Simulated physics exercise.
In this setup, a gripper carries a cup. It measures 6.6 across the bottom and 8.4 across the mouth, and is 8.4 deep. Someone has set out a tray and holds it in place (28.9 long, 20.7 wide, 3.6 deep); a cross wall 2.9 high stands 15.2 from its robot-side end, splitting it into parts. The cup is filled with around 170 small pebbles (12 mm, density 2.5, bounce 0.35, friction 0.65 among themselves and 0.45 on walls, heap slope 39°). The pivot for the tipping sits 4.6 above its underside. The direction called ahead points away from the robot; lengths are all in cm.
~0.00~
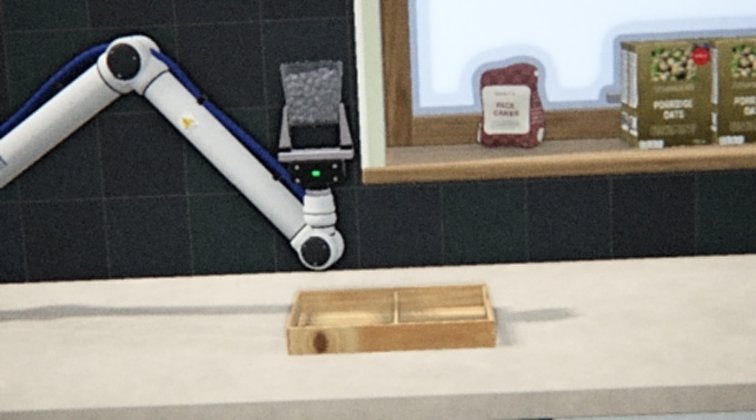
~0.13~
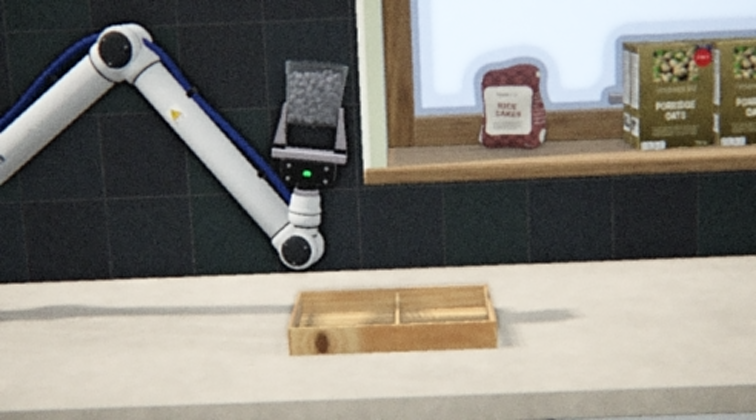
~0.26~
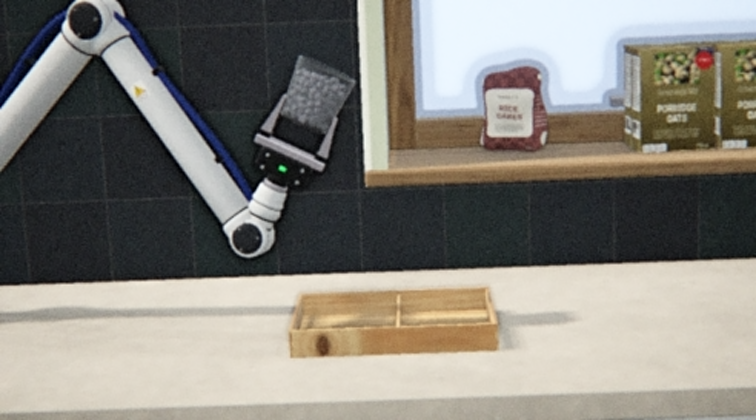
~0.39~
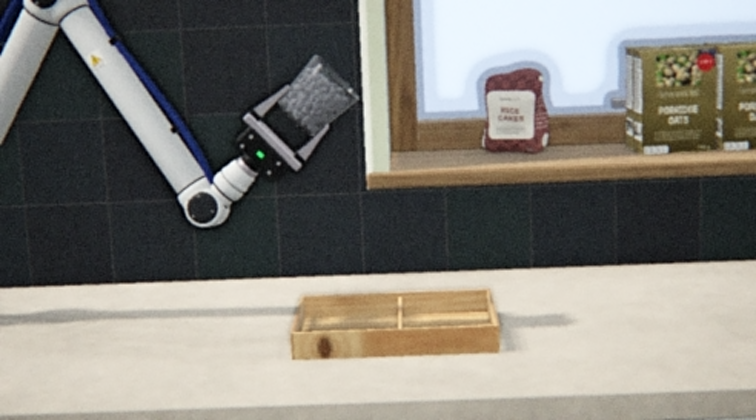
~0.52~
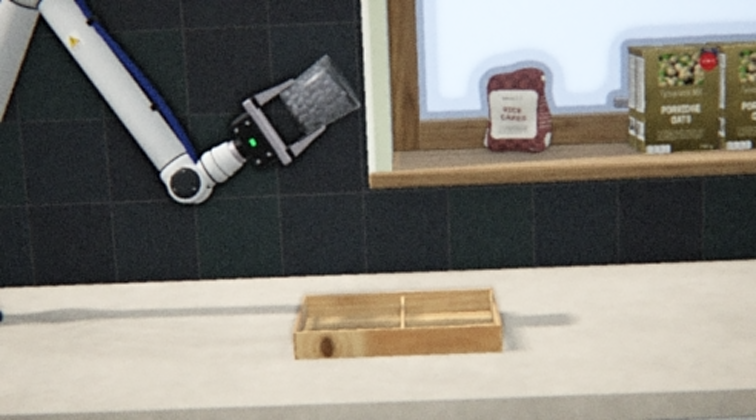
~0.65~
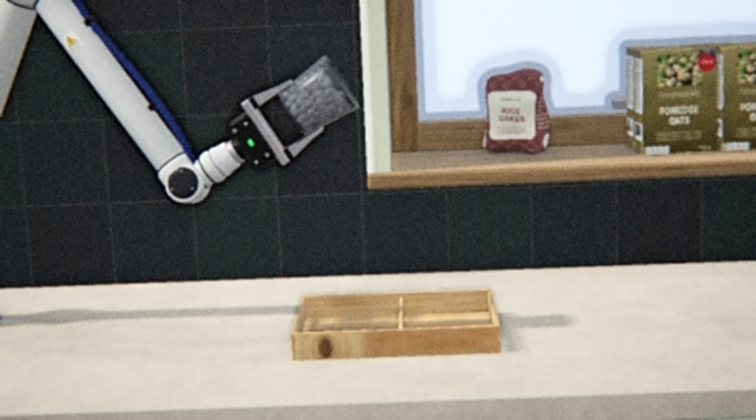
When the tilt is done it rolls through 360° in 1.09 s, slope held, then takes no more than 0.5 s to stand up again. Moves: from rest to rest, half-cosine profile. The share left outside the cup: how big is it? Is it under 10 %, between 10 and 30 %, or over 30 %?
Under 10 %.
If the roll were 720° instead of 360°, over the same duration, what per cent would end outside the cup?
Around 0 %.
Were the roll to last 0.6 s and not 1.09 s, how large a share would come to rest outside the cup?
In that case around 0 percent.
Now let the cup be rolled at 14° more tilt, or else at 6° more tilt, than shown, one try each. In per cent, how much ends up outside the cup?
Roughly 15 and 5 per cent.
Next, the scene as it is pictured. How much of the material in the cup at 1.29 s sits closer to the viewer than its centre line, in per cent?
Around 45 percent.
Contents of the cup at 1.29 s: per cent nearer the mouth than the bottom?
Roughly 50 percent.
By 1.29 s, tipped 59°, highest piece 40 above the table; 170 in the cup, 1 in flight or on a rim.
By 1.92 s, tipped 42°, highest piece 40 above the table; 168 in the cup, 3 in the far-side part.
By 2.44 s, upright, highest piece 40 above the table; 168 in the cup, 3 in the far-side part.
By 3.14 s, upright, highest piece 40 above the table; 168 in the cup, 3 in the far-side part.
Final count, 168 in the cup, 3 in the far-side part. That is 2 % outside the cup.
